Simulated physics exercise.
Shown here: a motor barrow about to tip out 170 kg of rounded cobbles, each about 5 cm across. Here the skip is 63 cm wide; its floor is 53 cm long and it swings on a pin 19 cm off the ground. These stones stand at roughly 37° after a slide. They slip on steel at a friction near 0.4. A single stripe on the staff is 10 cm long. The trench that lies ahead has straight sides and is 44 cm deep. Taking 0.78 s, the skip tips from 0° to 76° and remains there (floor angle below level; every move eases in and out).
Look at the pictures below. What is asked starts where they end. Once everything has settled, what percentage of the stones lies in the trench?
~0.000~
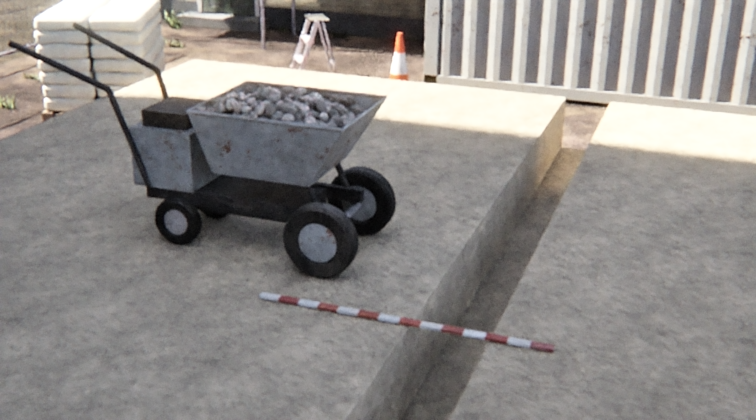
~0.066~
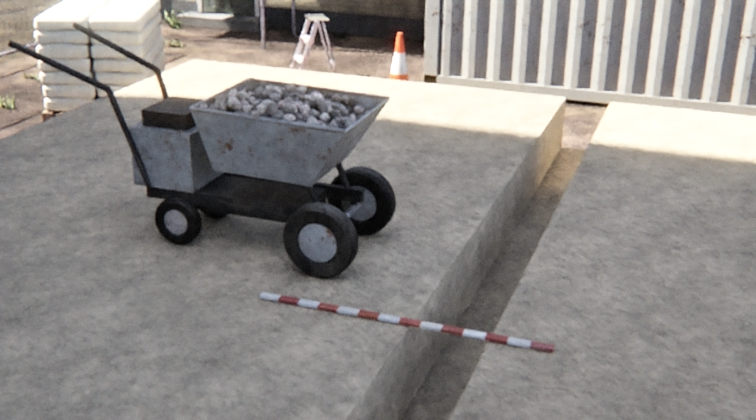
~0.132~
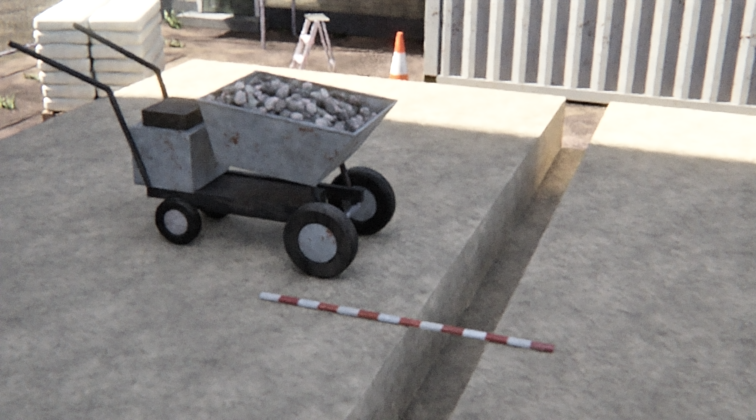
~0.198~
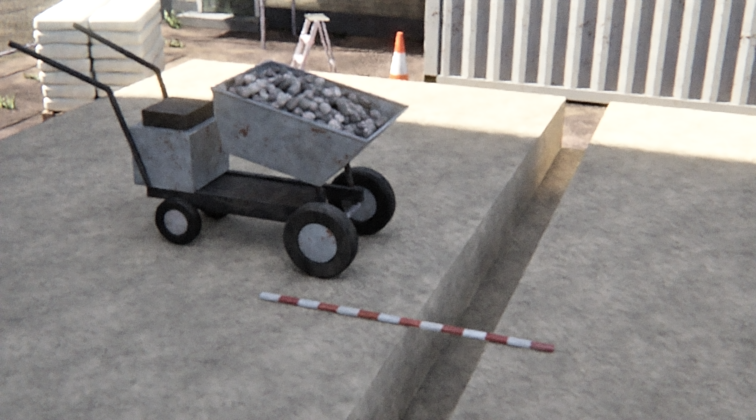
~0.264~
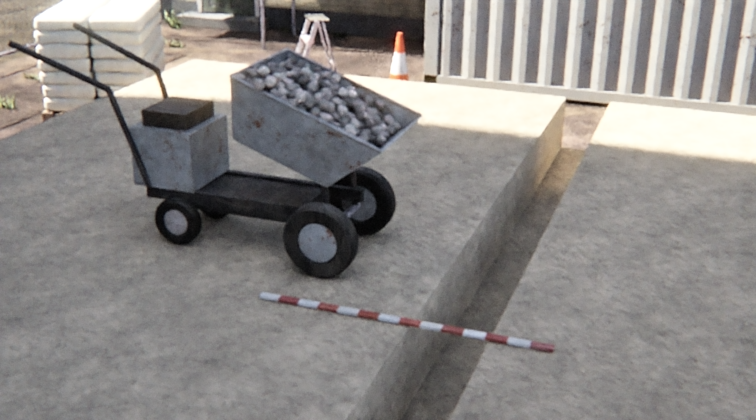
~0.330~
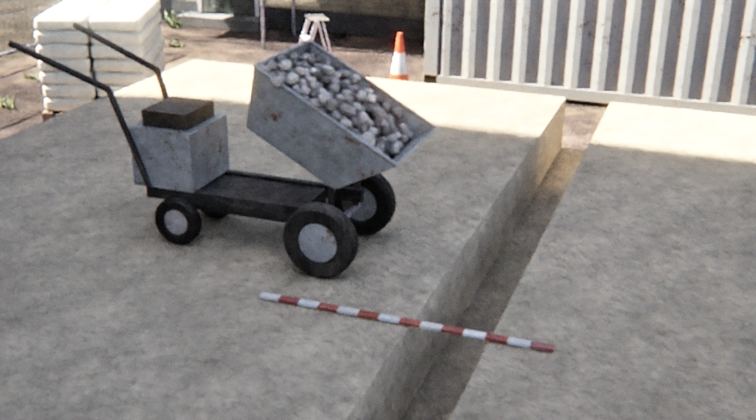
I would say 73 percent.
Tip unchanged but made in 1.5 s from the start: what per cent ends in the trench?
Around 90 per cent would end in the trench.
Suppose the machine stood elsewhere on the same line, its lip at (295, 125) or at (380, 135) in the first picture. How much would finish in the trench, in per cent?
Around 85% for the first place and 35% for the second.
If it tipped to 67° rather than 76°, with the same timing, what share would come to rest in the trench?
Then roughly 65 percent.
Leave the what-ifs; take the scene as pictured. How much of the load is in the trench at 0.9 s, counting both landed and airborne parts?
About 35 per cent by then.
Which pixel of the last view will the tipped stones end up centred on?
Centre estimate: Around (496, 334).
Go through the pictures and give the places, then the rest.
In the first picture, the skip is at 0°, its lip at (341, 130); the top of the load is at (274, 95).
The second picture shows lip at (345, 132), floor tilted 2°, highest stones at (276, 94); the stones move at 0.4 m/s on average.
In the third picture, the skip is at 6°, its lip at (353, 135); the top of the load is at (270, 87); the stones move at 0.8 m/s on average.
In the fourth picture, the skip is at 12°, its lip at (366, 142); the top of the load is at (272, 78); the stones move at 1.1 m/s on average.
In the fifth picture, the skip is at 20°, its lip at (381, 152); the top of the load is at (286, 67); the stones move at 1.3 m/s on average.
In the sixth picture, the skip is at 29°, its lip at (396, 165); the top of the load is at (305, 59); the stones move at 1.5 m/s on average.
After 0.6 s the floor is at 64°; 100 % in the skip; the foremost stones are at (451, 191).
After 0.9 s the floor is at 76°; 51 % in the skip, 37 % in the trench, 12 % past the trench; the foremost stones are at (560, 286).
After 1.2 s the floor is at 76°; 16 % in the skip, 57 % in the trench, 27 % past the trench; the foremost stones are at (726, 311).
After 3.2 s the floor is at 76°; 0 % in the skip, 73 % in the trench, 27 % past the trench; the foremost stones are past the picture's edge.
